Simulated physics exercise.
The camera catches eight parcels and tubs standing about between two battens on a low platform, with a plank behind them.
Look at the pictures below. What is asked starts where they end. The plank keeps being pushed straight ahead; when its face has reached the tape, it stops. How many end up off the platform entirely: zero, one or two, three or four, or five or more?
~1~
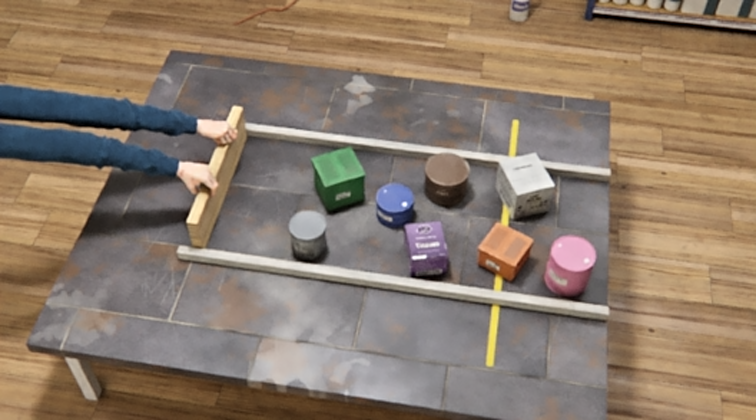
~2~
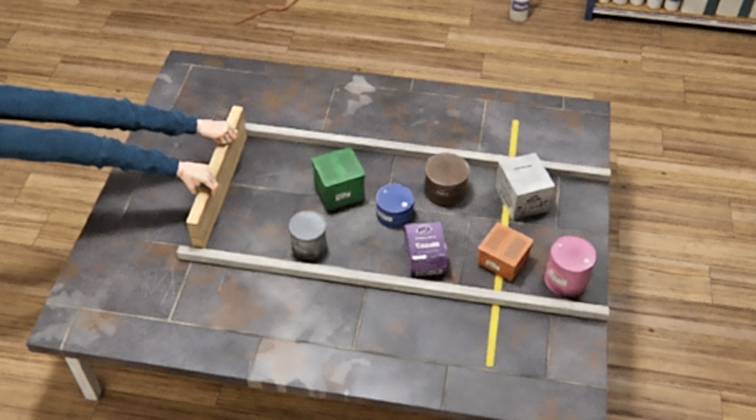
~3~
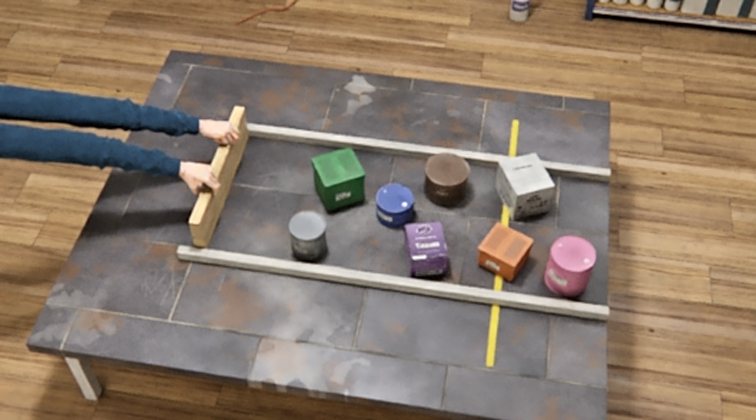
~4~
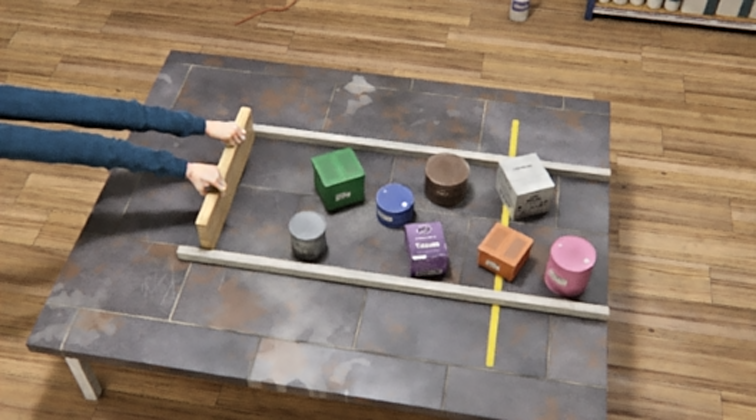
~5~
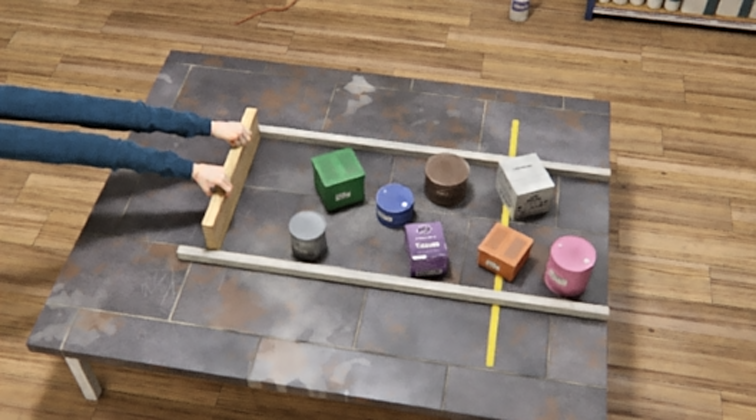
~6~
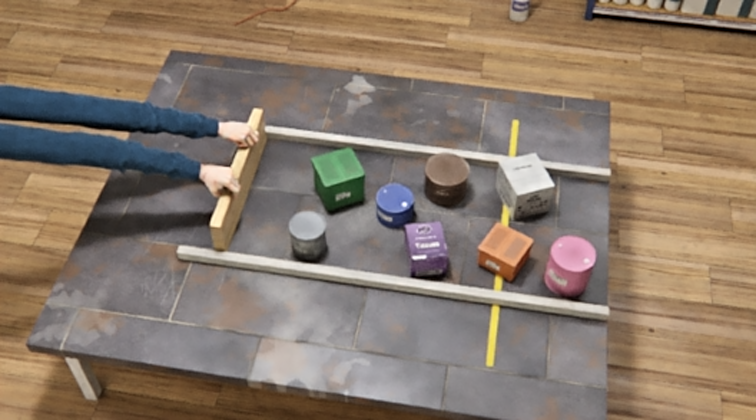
Only a pair or a lone one falls.
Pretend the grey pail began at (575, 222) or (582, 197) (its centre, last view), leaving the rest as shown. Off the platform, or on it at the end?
In order, it is not lost; is not lost.
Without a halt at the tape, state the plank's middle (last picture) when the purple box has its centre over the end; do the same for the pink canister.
(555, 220) and then (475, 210), give or take.
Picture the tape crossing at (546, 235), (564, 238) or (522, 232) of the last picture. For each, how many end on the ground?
In that order 3, 5 and 2.
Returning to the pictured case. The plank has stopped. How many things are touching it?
It is in contact with 3.
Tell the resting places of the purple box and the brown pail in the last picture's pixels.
Purple box at about (556, 278), brown pail at about (532, 182).
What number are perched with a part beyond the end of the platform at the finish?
It's 1.
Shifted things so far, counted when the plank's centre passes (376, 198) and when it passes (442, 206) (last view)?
In order, the tallies are 4 and 7.
Soon after, none off yet; pink canister at rest near (570, 266); white box at rest near (524, 186); orange tote at rest near (505, 252).
At rest, the number that fall off is one or two; fallen, pink canister.
